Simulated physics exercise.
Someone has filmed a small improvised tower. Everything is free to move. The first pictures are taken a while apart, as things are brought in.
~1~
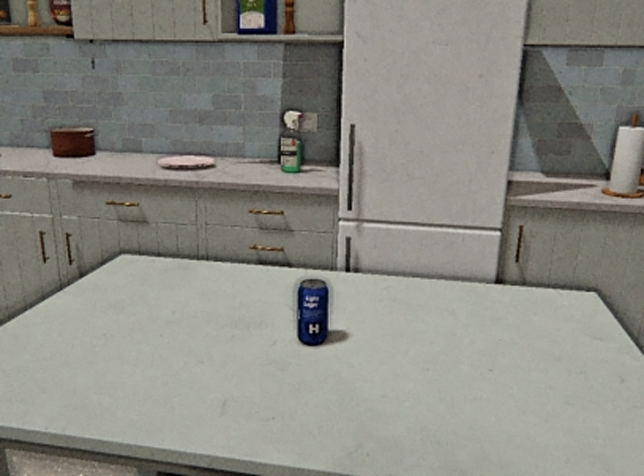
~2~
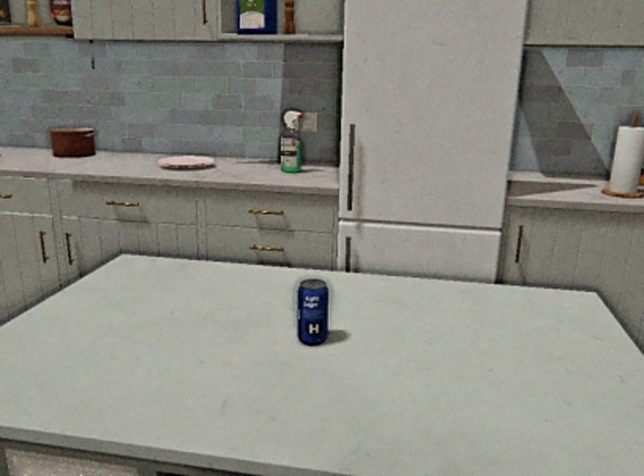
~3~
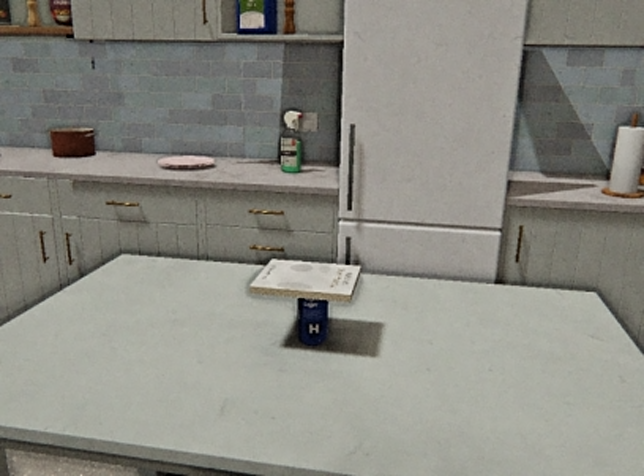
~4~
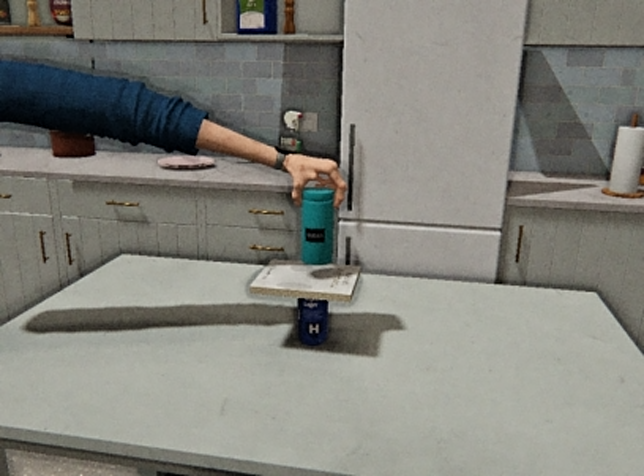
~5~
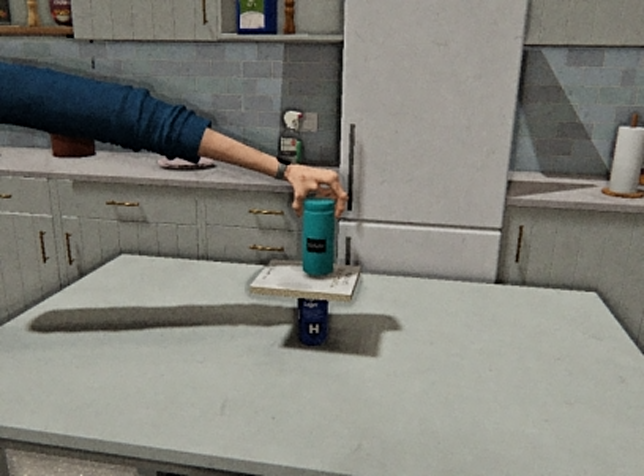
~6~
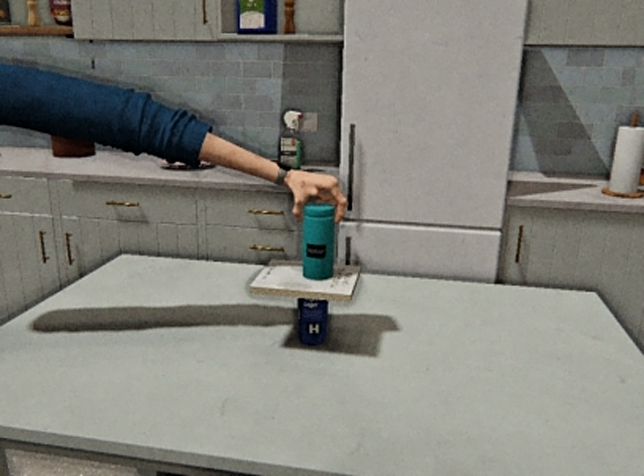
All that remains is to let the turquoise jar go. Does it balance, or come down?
It keeps its balance.
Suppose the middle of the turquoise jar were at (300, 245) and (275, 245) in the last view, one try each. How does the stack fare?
In the first case it stays up; in the second case it loses its balance.
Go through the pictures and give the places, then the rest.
In the first picture, the last thing is not in view yet.
In the second picture, the last thing is not in view yet.
In the third picture, the last thing is not in view yet; white book (308, 279).
The fourth picture shows coming down; turquoise jar (317, 226); white book (308, 279).
The fifth picture shows coming down; turquoise jar (319, 236); white book (308, 279).
The sixth picture shows in place under the hand; turquoise jar (319, 241); white book (308, 279).
Then, 0.30 s on from there, no change.
Then, 0.70 s on from there, turquoise jar resting near (319, 242).
In the end, all 3 unmoved. At the end, from the last picture's camera, turquoise jar near (319, 242). The stack holds.
